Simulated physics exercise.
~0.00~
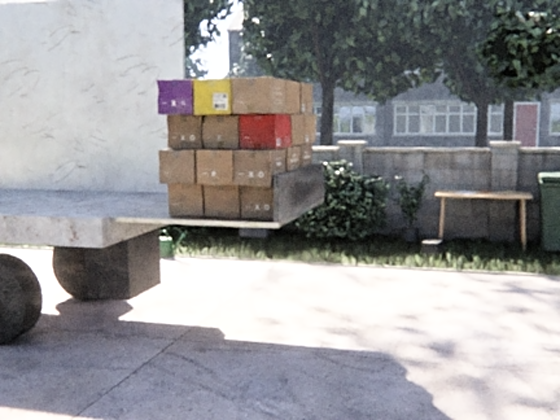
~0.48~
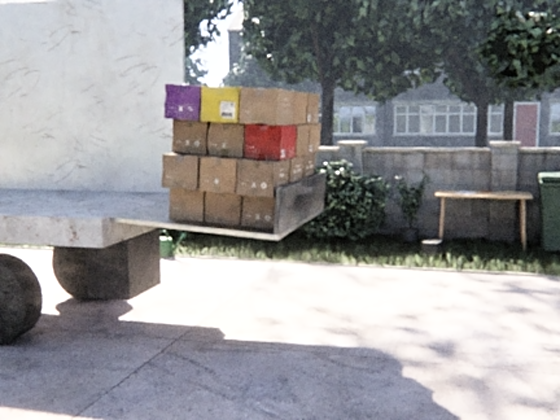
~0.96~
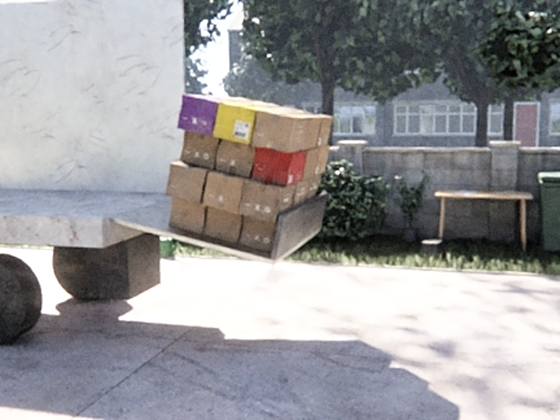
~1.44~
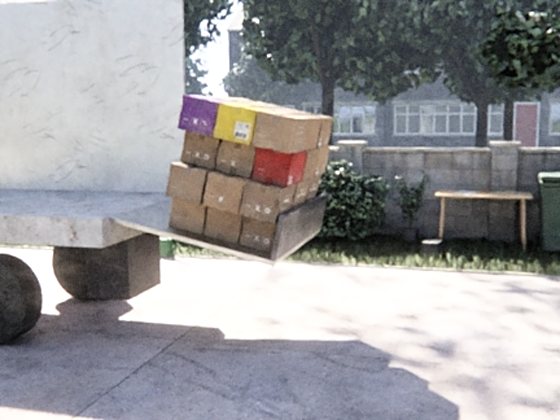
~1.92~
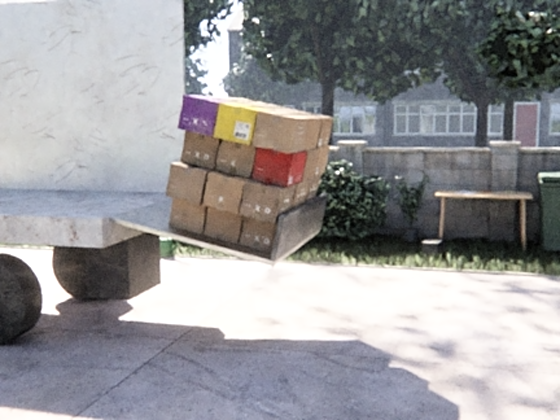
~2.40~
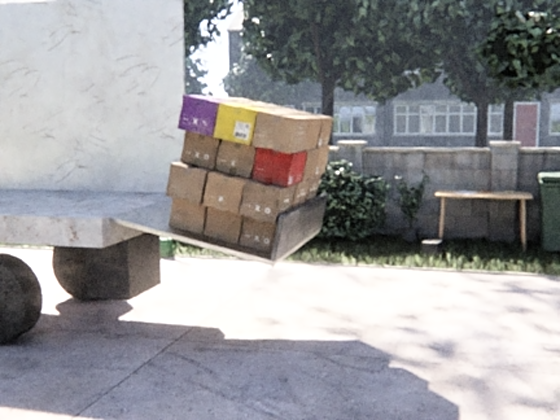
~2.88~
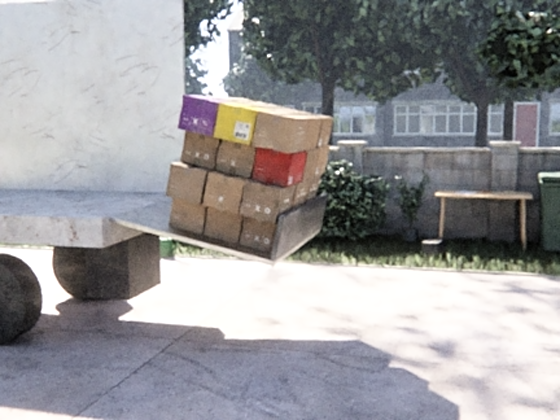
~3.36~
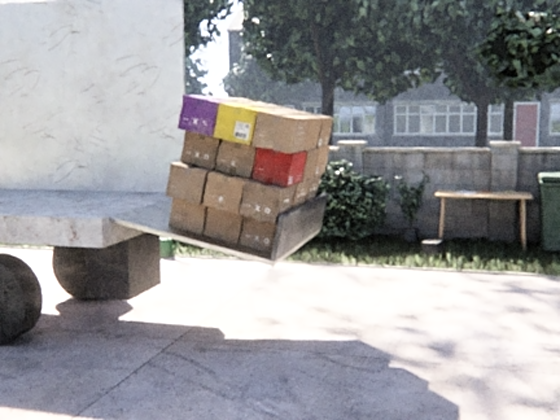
The footage shows stacked cardboard cartons, including purple, yellow and red ones, on a platform at the back of a lorry as its outer edge tilts downward to the right. The stack leans and shifts slightly with it, then everything holds still with the cartons still aboard.
